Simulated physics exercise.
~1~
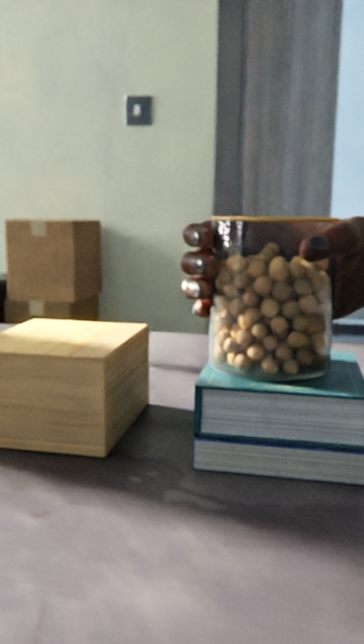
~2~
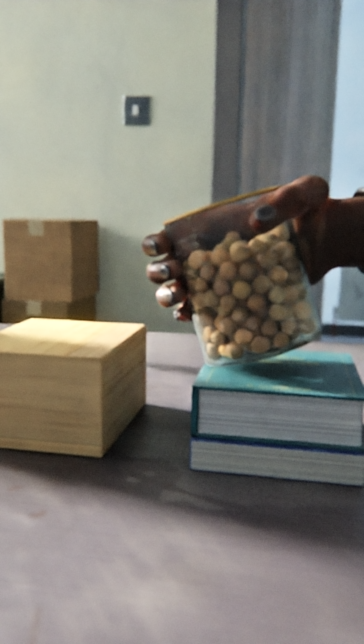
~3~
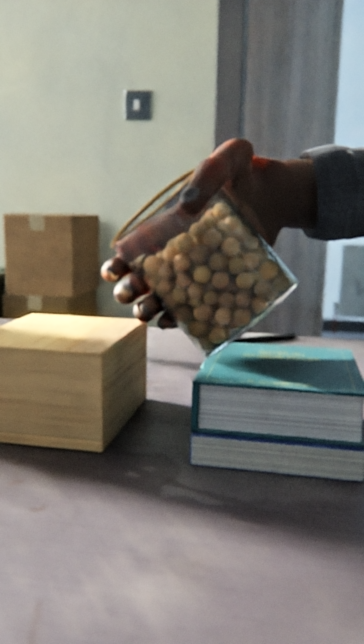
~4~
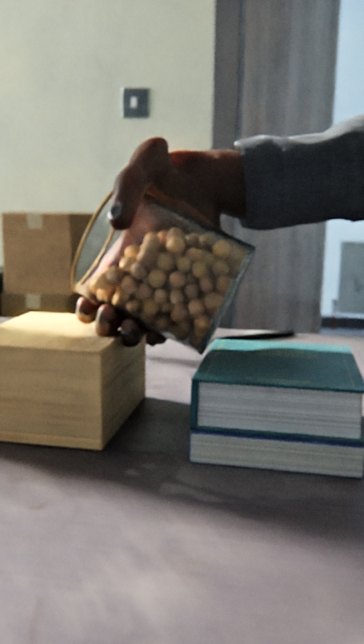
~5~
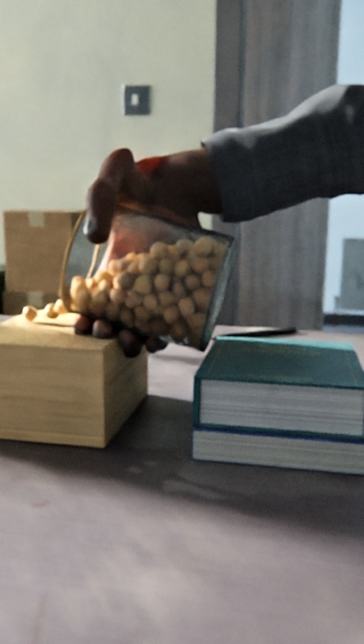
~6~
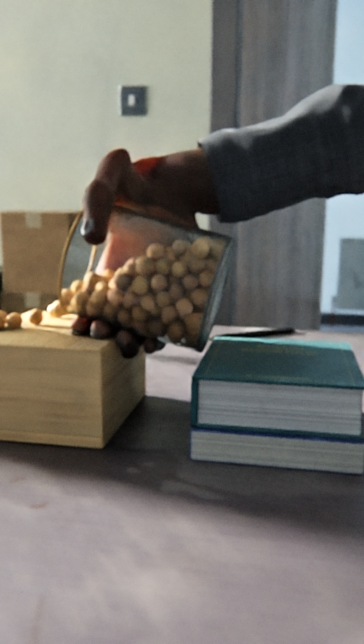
A dark-skinned hand grips a clear glass partly filled with round, pale wooden beads, standing on a teal book at the right of a grey tabletop. A light wooden block sits to the left, with cardboard boxes, a pale wall and a switch behind, all seen from slightly above by a gently swaying camera. The hand lifts the glass and tips it leftward, the grey-sleeved arm following into view. It carries the steeply leaning glass across with the beads still inside. Finally the glass rests nearly sideways against the block, and a few beads spill onto its top while most stay inside.
